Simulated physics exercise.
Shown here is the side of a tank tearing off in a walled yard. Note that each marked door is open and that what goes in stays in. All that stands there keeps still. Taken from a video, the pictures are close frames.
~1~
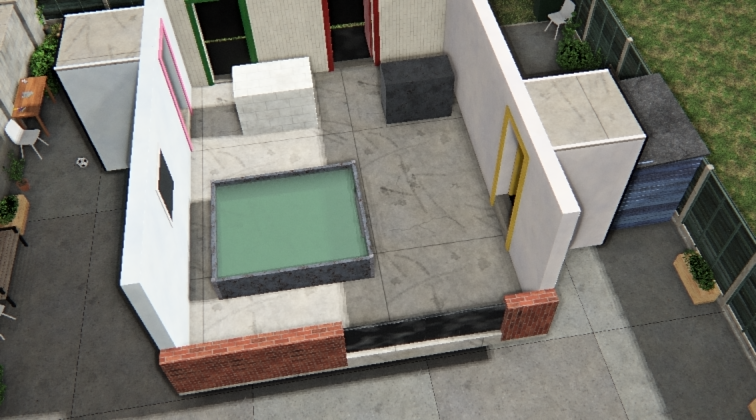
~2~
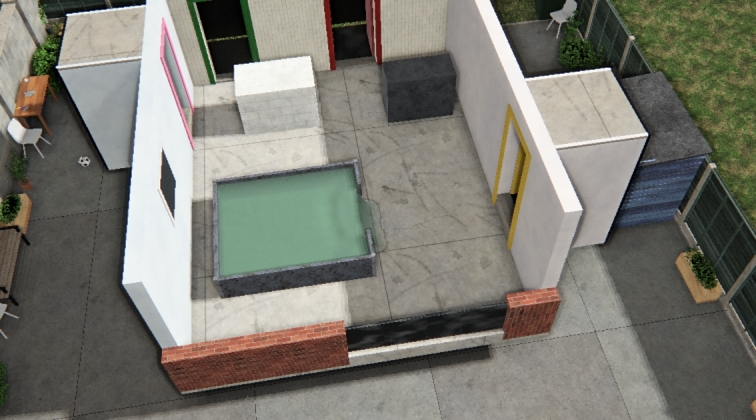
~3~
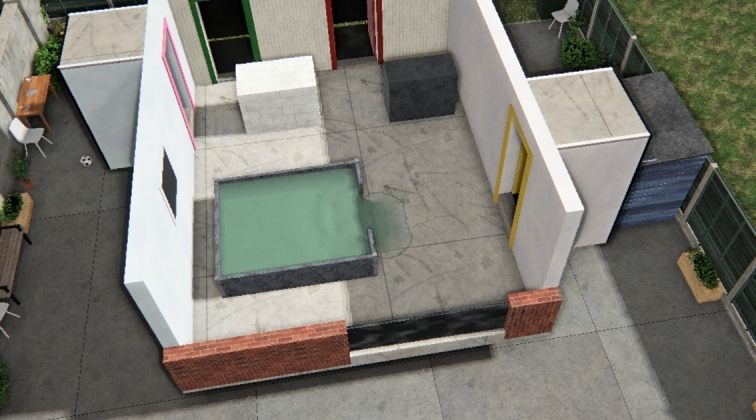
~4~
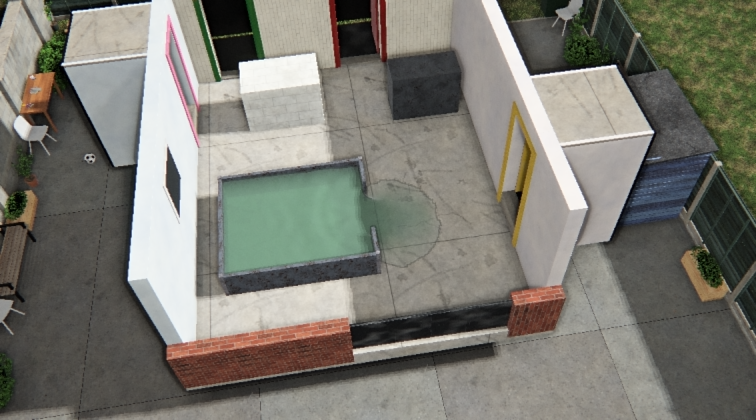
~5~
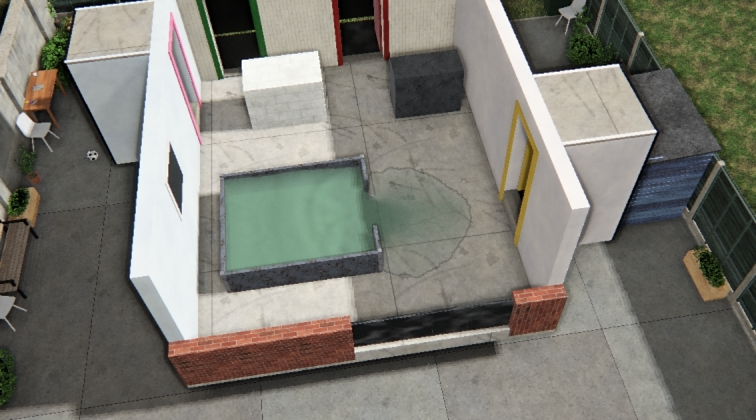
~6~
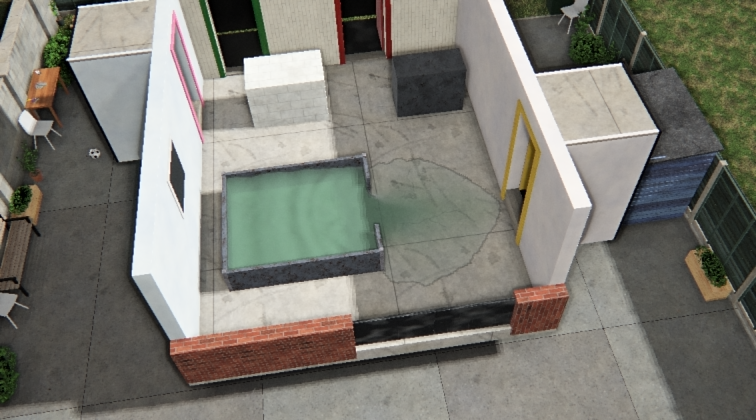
Green water pouring through a gap in the right side of a dark-walled tank, fanning across a walled yard's paving.
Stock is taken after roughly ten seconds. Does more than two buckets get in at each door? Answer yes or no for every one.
Pink door: No, green door: No, red door: No, yellow door: No.
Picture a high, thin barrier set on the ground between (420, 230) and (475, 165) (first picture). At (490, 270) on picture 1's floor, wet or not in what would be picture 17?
Answer: That point is waterlogged.
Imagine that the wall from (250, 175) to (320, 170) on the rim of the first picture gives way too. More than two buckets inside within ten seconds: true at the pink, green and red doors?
Going door by door, pink falls below the limit, then green overflows, then red overflows.
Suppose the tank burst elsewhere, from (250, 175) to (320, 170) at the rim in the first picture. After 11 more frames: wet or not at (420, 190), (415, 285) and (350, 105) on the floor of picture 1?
Taking the points in order: Unwetted, unwetted and swamped.
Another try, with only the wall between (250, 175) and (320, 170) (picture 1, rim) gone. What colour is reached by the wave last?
I'd pick the yellow door.
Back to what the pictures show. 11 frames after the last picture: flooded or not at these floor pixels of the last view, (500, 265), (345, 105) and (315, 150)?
Result, as listed: Wetted / not wetted / not wetted.
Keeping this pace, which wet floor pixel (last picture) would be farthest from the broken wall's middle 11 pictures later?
I reckon the front has reached (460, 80) by then.
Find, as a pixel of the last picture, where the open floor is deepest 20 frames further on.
My estimate is about (535, 311).
A moment on, water covers 20 % of the floor; the pink door not reached, the green door not reached, the red door not reached, the yellow door wet at the sill, nothing in.
Next, water covers 30 % of the floor; the pink door not reached, the green door not reached, the red door not reached, the yellow door wet at the sill, nothing in.
Then, water covers 45 % of the floor; the pink door not reached, the green door not reached, the red door not reached, the yellow door wet at the sill, nothing in.
Later, water covers 85 % of the floor; the pink door not reached, the green door not reached, the red door wet at the sill, nothing in, the yellow door wet at the sill, nothing in.
In the end, water covers 100 % of the floor; the pink door wet at the sill, nothing in, the green door wet at the sill, nothing in, the red door wet at the sill, nothing in, the yellow door wet at the sill, nothing in.
